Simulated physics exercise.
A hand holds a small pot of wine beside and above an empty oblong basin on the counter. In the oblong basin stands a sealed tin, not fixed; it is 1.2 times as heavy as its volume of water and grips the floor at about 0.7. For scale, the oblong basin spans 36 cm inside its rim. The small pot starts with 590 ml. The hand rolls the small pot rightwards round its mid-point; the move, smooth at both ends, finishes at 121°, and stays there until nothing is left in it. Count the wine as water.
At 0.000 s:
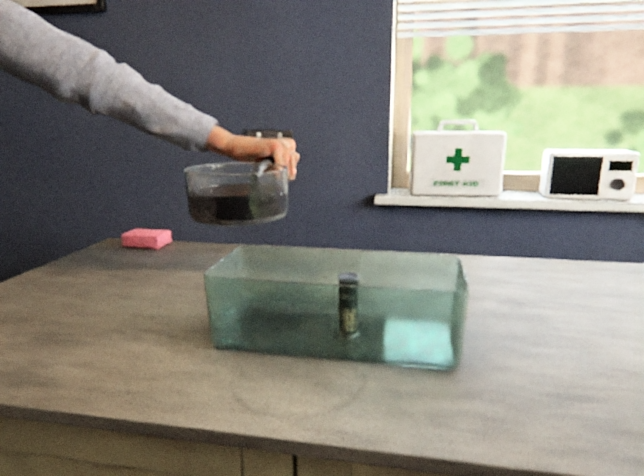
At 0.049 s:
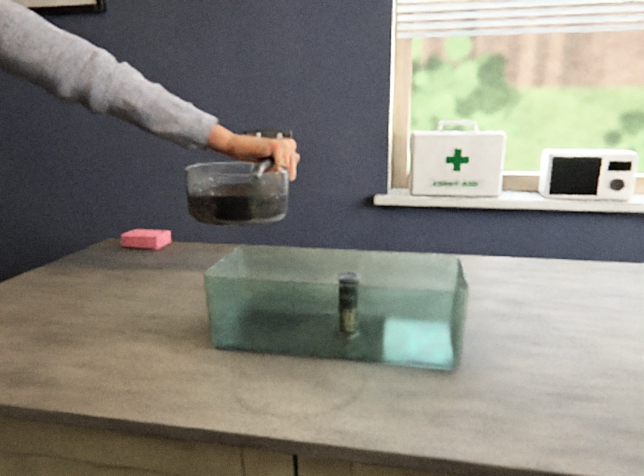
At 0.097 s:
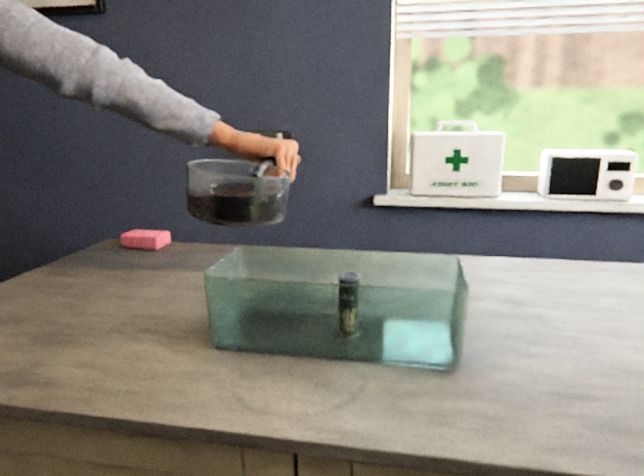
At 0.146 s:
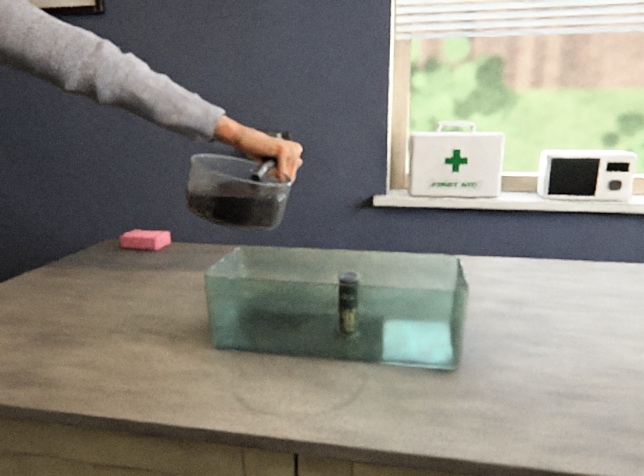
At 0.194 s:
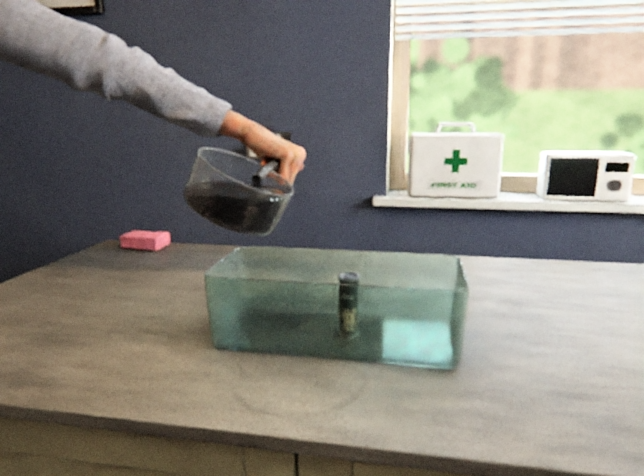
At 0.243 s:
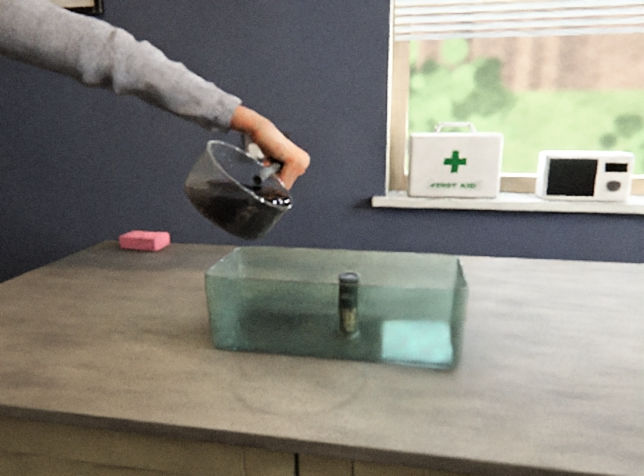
On a counter by a window, a hand in a grey sleeve holds a small clear pot of dark liquid above an oblong greenish basin, keeping it almost level at first. The hand then rolls the pot steadily rightwards, its right edge dipping lower until the pot is clearly slanted above the basin.
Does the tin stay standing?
It keeps standing.
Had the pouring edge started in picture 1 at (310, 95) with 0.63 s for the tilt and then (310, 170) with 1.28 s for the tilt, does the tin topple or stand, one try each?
First it falls; then it keeps standing.
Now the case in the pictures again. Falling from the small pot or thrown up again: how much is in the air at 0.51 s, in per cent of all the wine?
About 22 per cent.
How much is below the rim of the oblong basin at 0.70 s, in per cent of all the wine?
Some 96 per cent.
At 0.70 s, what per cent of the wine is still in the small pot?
Some 1 per cent.
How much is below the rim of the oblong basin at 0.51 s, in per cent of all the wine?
Some 64 per cent.
After 0.51 s the tilt is 110° and 14 per cent is still to pour; the tin stands where it began.
After 0.70 s the tilt is 121° and 1 per cent is still to pour; the tin stands where it began.
After 0.91 s the tilt is 121° and 0 per cent is still to pour; the tin stands where it began.
After 1.13 s the tilt is 121° and 0 per cent is still to pour; the tin stands where it began.
In the end the tin stands where it began.
